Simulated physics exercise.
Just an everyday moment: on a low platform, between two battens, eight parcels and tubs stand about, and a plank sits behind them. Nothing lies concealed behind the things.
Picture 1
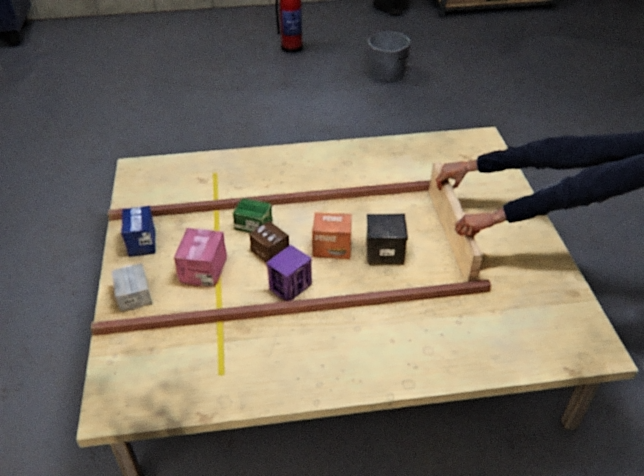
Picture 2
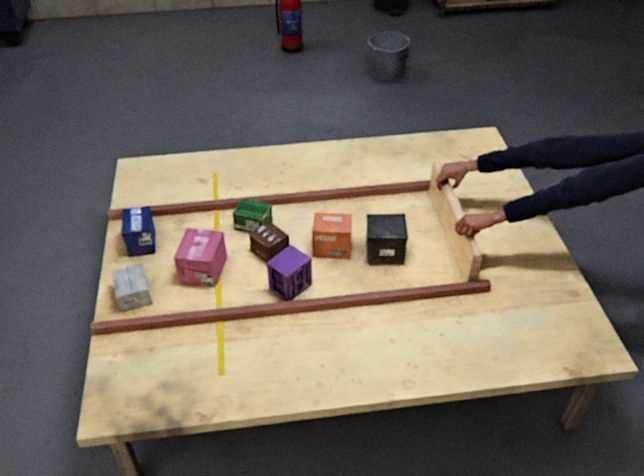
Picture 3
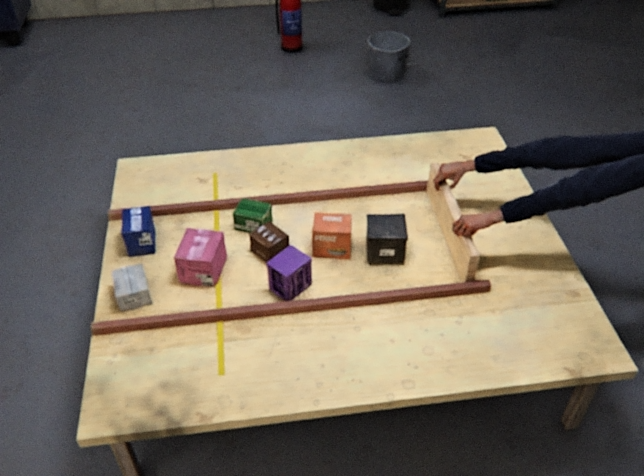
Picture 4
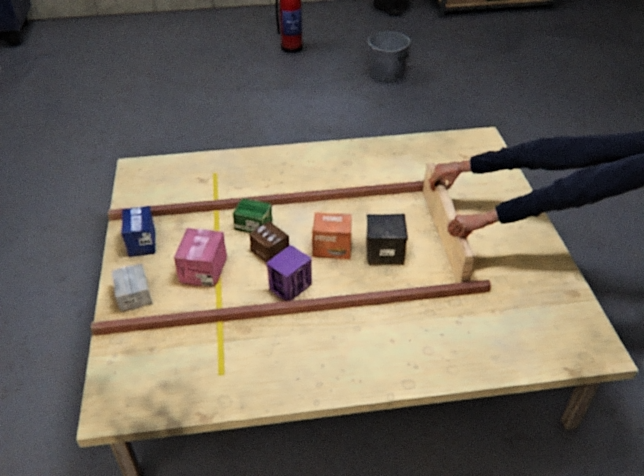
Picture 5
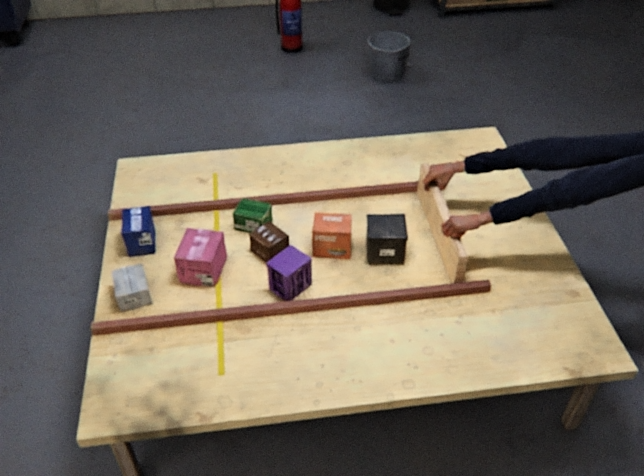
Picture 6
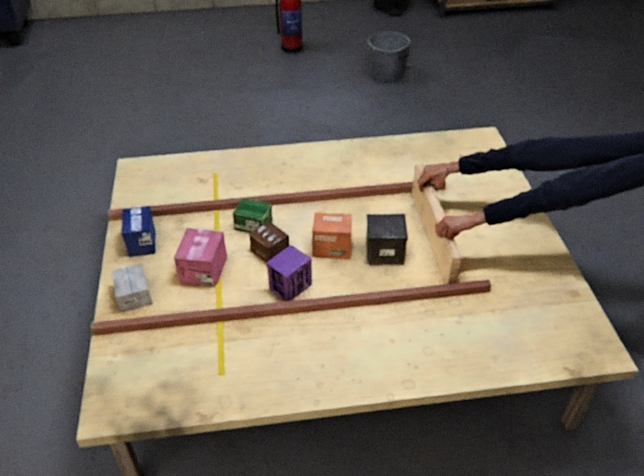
Two hands slide a wooden plank slightly left between two rails, behind eight still boxes.
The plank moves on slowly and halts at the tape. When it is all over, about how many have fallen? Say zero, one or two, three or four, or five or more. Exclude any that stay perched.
The count that fall off is none at all.
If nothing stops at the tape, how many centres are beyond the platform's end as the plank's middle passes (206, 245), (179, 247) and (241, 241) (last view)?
It comes out as 0, then 2, then 0.
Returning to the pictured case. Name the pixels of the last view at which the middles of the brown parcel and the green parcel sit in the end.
Near (163, 221) and (200, 227).
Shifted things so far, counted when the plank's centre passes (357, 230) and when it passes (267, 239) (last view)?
Note: First position 3; second position 6.
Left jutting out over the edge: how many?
0 of them.
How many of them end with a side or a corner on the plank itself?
Contact count: 3.
Soon after, none off yet; white parcel at rest near (132, 287); blue parcel at rest near (139, 231); pink parcel at rest near (201, 257).
In the end, the number that fall off is zero.
